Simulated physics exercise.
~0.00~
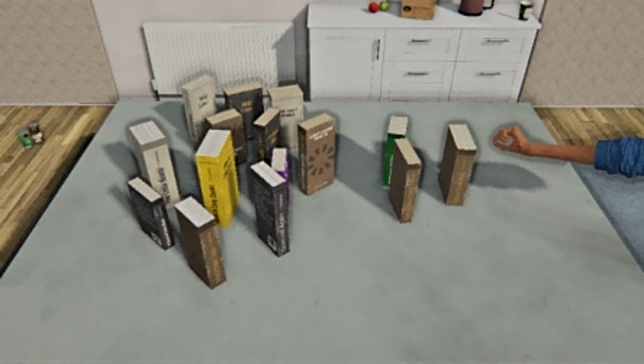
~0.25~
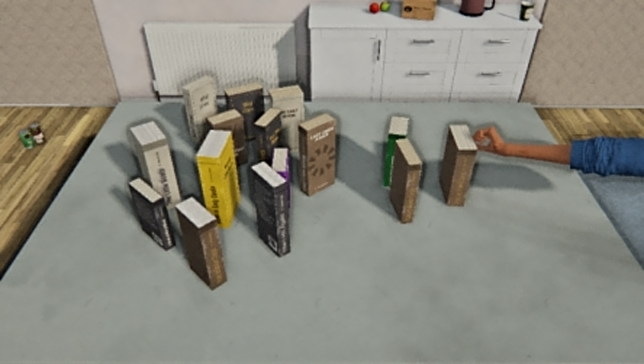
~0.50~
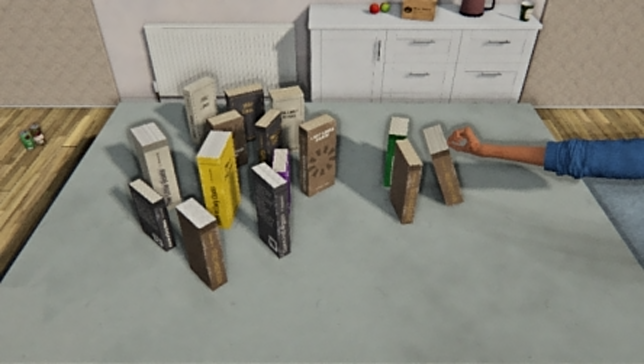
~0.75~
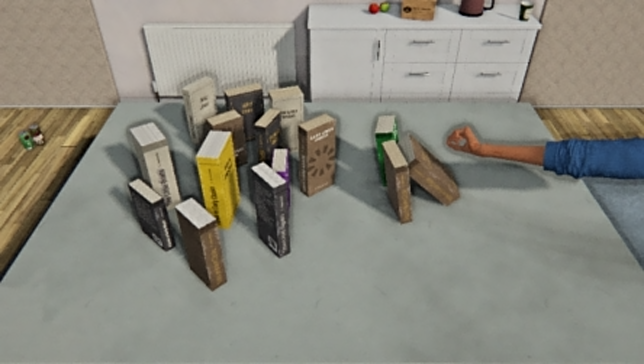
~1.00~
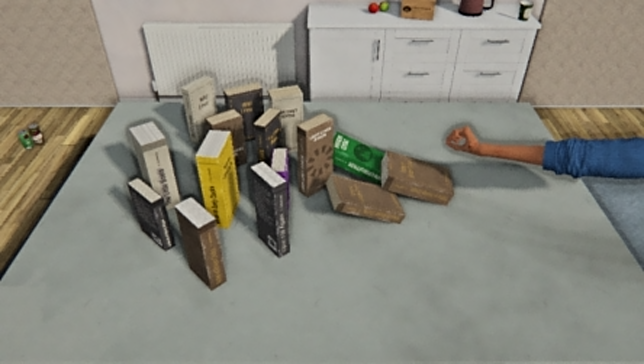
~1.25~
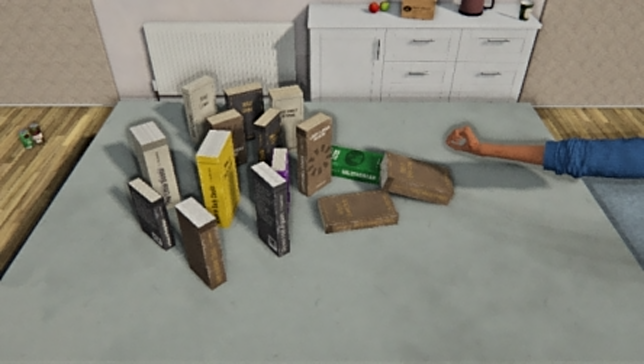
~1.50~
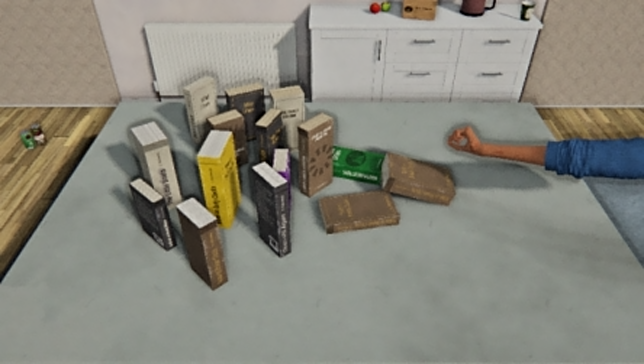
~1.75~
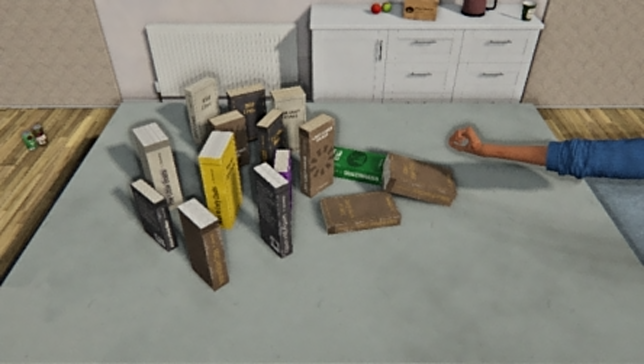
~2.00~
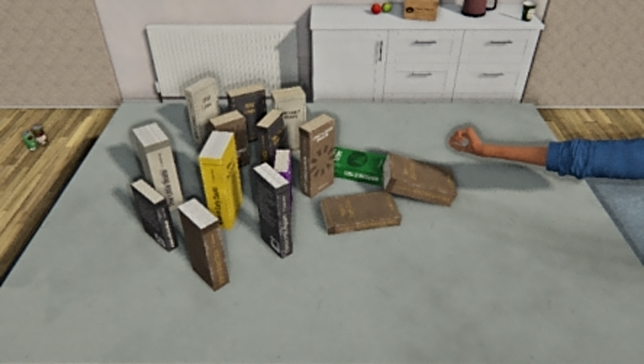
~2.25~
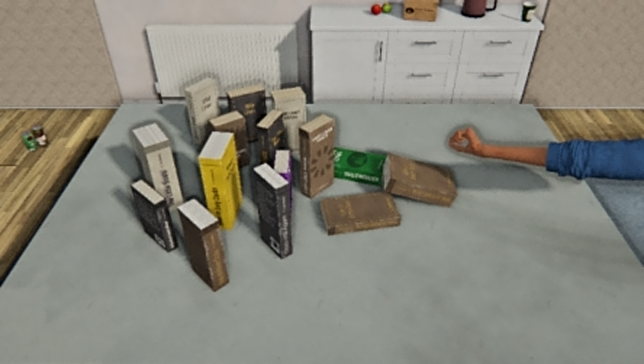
On a gray table, a fist topples three books at right while the others stay standing.
